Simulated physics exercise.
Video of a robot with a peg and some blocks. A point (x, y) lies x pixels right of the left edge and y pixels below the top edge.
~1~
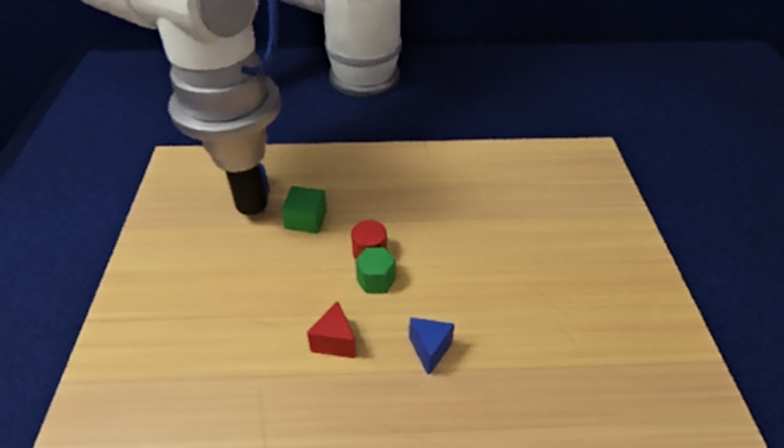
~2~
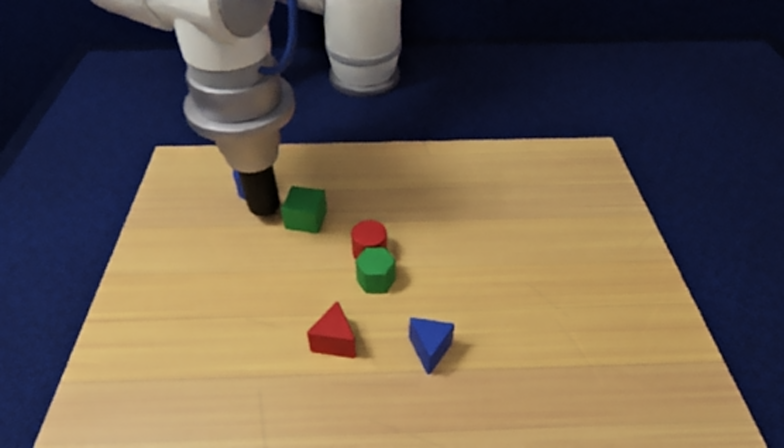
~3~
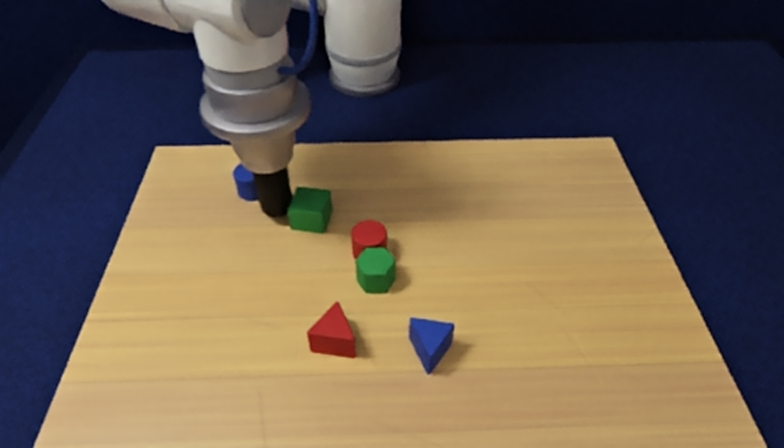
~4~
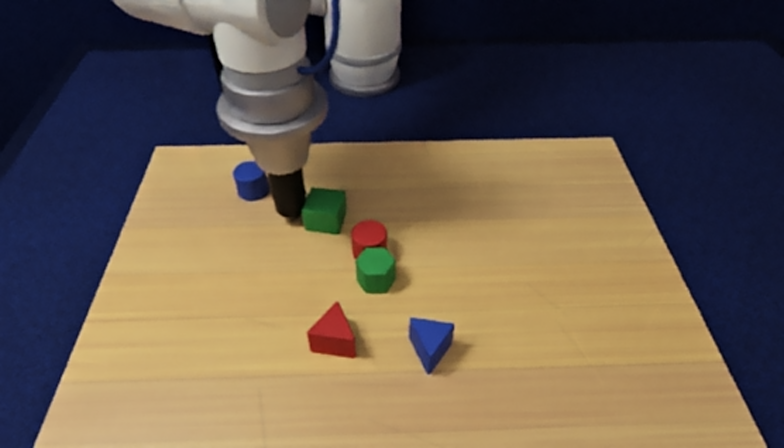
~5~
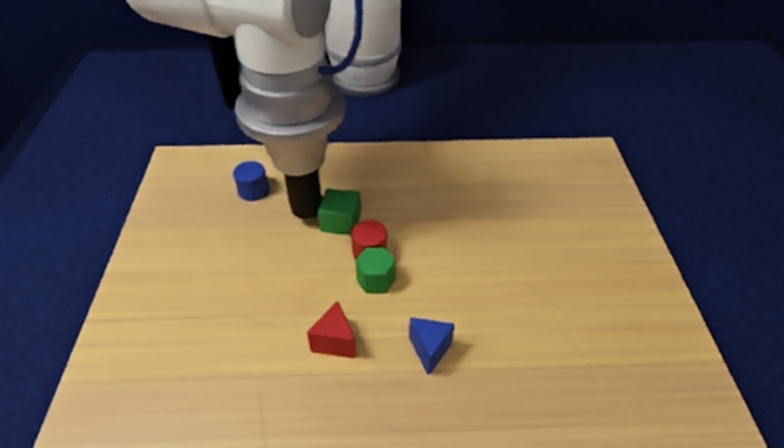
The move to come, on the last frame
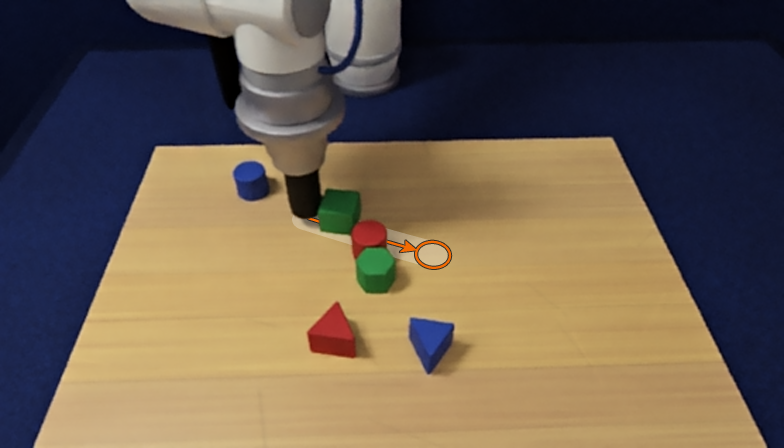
On a light wooden board against dark blue, a robot arm's black peg stands left of a green block, with red, green and blue blocks nearby. The peg moves right, revealing a blue cylinder behind it, and pushes the green block rightward, close to the unmoved red round block.
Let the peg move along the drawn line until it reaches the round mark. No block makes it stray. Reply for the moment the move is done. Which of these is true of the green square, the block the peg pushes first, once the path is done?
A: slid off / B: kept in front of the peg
I'll go with A - slid off.
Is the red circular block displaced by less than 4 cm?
Going by the path, no.
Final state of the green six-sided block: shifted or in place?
The green six-sided block changes place.
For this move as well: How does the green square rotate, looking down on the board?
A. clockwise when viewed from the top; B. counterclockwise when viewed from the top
Choice B: Counterclockwise when viewed from the top.
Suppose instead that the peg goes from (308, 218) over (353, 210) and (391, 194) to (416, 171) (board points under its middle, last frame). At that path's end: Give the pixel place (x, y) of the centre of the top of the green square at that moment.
I'd expect the centre of its top face to be at (394, 201).
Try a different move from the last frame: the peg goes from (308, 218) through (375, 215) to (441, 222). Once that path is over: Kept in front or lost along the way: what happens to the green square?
The peg still pushes it.
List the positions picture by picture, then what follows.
In the first frame, peg's lower end at (252, 205); blue circular block hidden; green square at (303, 199); red circular block at (369, 232); green six-sided block at (375, 260).
In the second frame, peg at (264, 206); blocks still.
In the third frame, peg at (278, 207); green square at (309, 199).
In the fourth frame, peg at (292, 208); green square at (324, 200).
In the fifth frame, peg at (307, 209); blue circular block at (249, 170); green square at (339, 201); red circular block at (369, 232); green six-sided block at (375, 260).
Drawn move, in a line from (308, 218) to (433, 255).
The first path, step by step. One third of the way, peg at (348, 221); green square at (382, 206), turned 20° anticlockwise; red circular block at (372, 233).
Two thirds of the way, peg at (391, 234); green square at (418, 206), turned 60° anticlockwise; red circular block at (401, 248); green six-sided block at (379, 271), turned 30° clockwise.
At the end, peg at (434, 245); blue circular block still; green square at (428, 205), turned 80° anticlockwise; red circular block at (417, 258); green six-sided block at (379, 272), turned 35° clockwise.
